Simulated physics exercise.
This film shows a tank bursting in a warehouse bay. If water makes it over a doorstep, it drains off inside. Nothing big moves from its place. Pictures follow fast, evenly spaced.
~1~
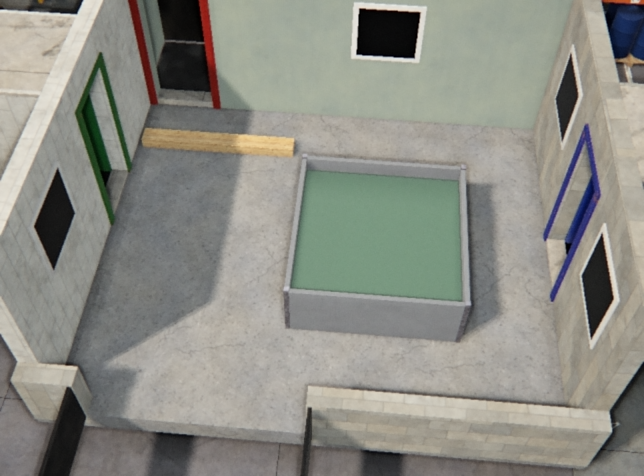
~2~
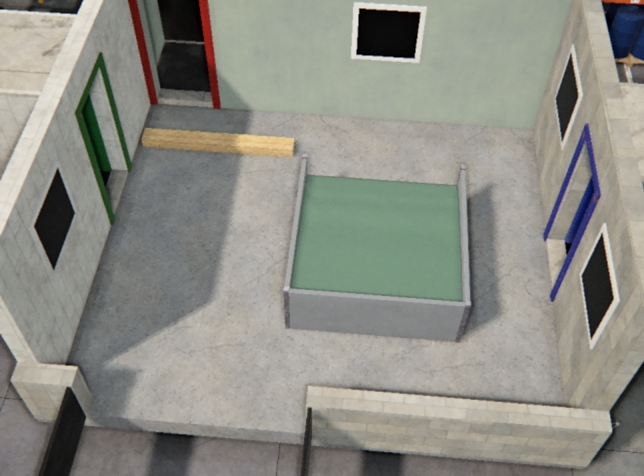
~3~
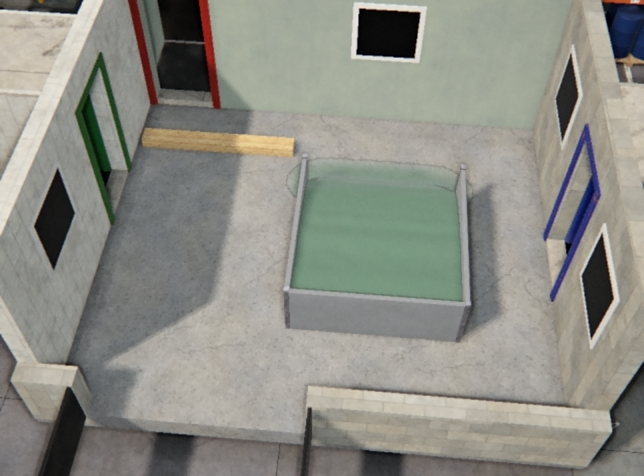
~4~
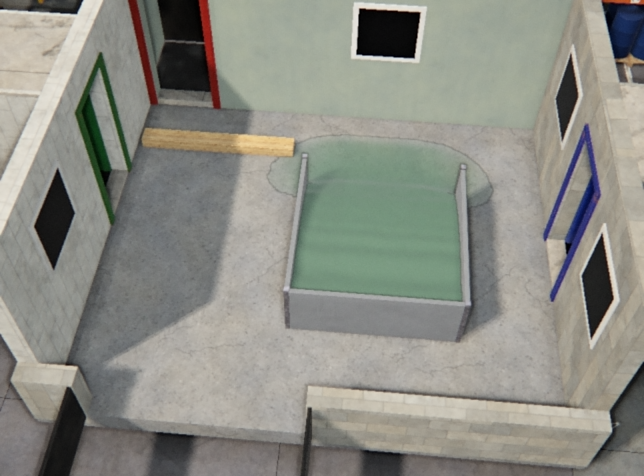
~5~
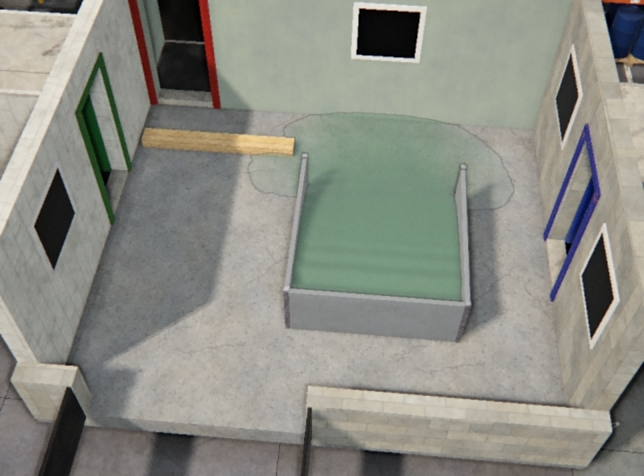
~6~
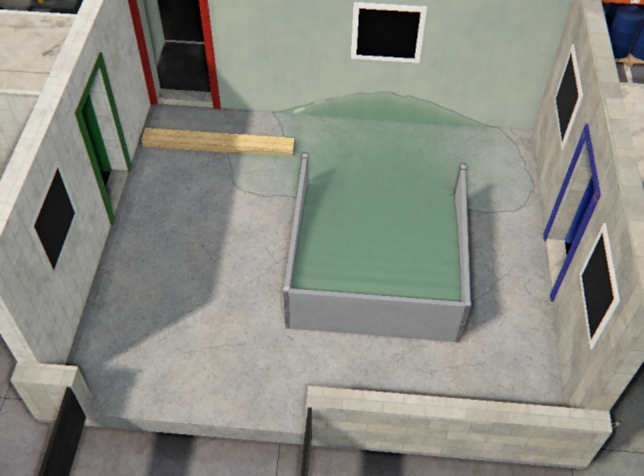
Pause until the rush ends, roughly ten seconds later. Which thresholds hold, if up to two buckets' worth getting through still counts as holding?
The green door does not hold; the red door does not hold; the blue door does not hold.
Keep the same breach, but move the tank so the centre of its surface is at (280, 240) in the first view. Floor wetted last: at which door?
That would be the blue-painted one, I think.
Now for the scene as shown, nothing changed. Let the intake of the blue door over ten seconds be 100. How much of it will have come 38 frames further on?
Around 55 percent.
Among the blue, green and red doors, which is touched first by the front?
Soonest: The red door.
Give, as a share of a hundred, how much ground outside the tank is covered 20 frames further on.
Roughly 70 percent.
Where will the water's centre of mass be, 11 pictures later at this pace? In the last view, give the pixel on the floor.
Near pixel (368, 184).
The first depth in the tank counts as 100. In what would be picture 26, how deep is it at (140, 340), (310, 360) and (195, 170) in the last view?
Approx. values, in order: 0 %, 0 %, 10 %.
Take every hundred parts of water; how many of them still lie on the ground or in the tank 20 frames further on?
About 96 %.
A moment on, water covers 30 % of the floor; the green door not reached, the red door wet at the sill, nothing in, the blue door not reached.
Next, water covers 40 % of the floor; the green door wet at the sill, nothing in, the red door wet at the sill, nothing in, the blue door wet at the sill, nothing in.
Then, water covers 70 % of the floor; the green door under two buckets in, the red door far over two buckets in, the blue door under two buckets in.
Later, water covers 95 % of the floor; the green door over two buckets in, the red door far over two buckets in, the blue door over two buckets in.
In the end, water covers 95 % of the floor; the green door over two buckets in, the red door far over two buckets in, the blue door over two buckets in.
